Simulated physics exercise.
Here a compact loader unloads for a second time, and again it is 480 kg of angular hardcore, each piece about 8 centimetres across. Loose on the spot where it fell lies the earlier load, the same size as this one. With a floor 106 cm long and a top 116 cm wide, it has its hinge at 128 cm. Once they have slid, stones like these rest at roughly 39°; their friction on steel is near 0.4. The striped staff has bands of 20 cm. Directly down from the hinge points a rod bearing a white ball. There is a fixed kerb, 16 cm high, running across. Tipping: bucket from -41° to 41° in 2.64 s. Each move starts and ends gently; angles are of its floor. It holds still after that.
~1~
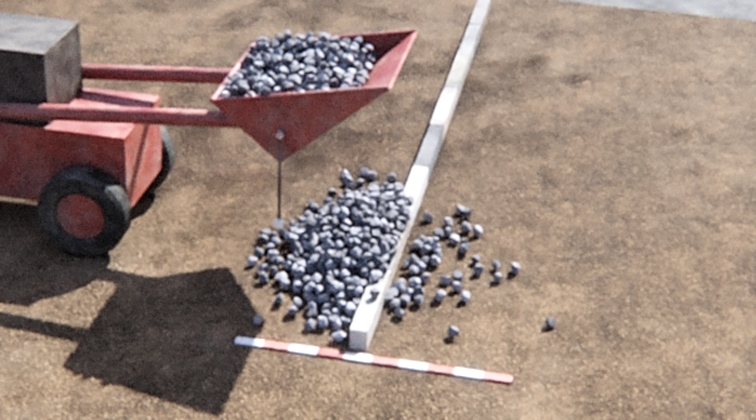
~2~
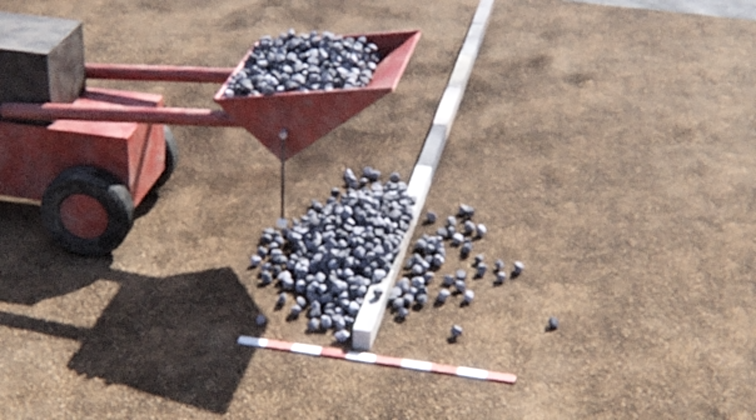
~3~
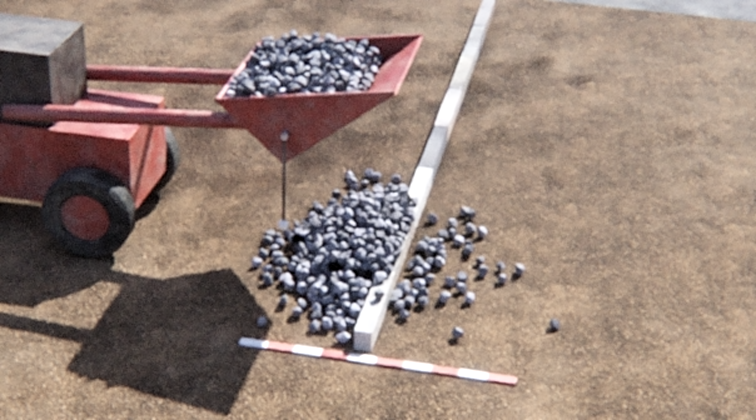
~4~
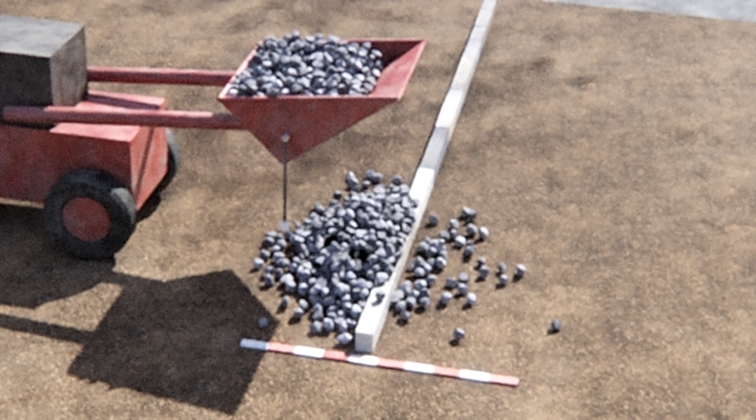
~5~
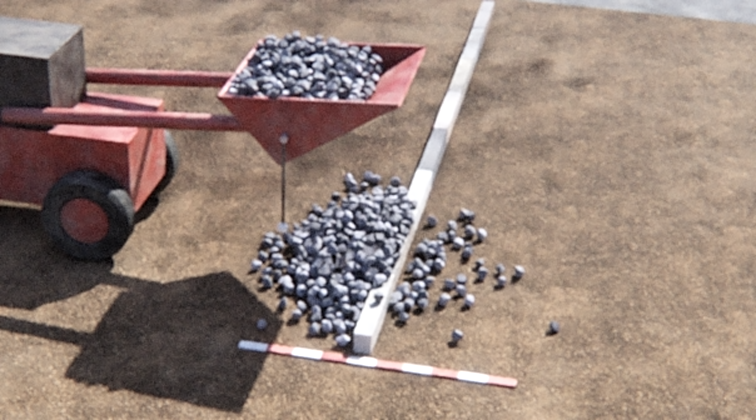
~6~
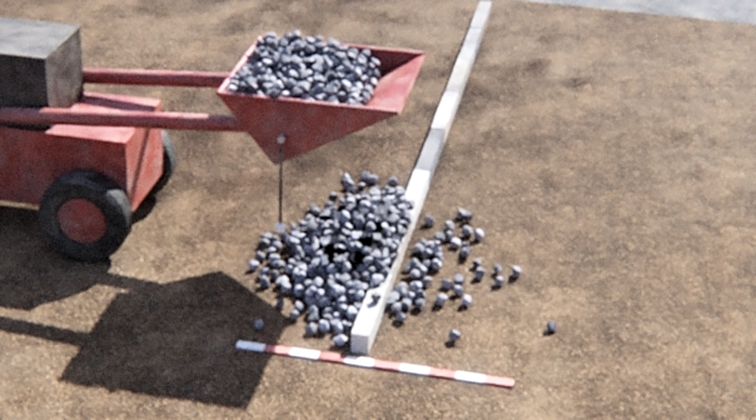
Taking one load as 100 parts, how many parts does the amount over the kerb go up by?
86 parts.
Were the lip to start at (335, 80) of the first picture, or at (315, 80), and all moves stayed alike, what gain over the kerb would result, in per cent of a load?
I'd guess close to 20 per cent first and close to 5 per cent second.
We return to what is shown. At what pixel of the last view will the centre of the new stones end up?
The middle lies near (434, 254) in the last picture.
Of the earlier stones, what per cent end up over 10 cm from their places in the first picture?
5 %.
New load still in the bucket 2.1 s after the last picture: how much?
20 % still inside.
Then, 1.4 s after the last picture the floor is at 28°; in per cent of one load, 98 in the bucket, 93 on this side of the kerb, 8 over the kerb; the foremost stones are at (493, 289).
Then, 2.1 s after the last picture the floor is at 41°; in per cent of one load, 20 in the bucket, 115 on this side of the kerb, 65 over the kerb; the foremost stones are at (509, 279).
Then, 2.5 s after the last picture the floor is at 41°; in per cent of one load, 1 in the bucket, 109 on this side of the kerb, 90 over the kerb; the foremost stones are at (543, 298).
Then, 5.3 s after the last picture the floor is at 41°; in per cent of one load, 0 in the bucket, 106 on this side of the kerb, 94 over the kerb; the foremost stones are at (559, 314). Net gain over the kerb, 86.
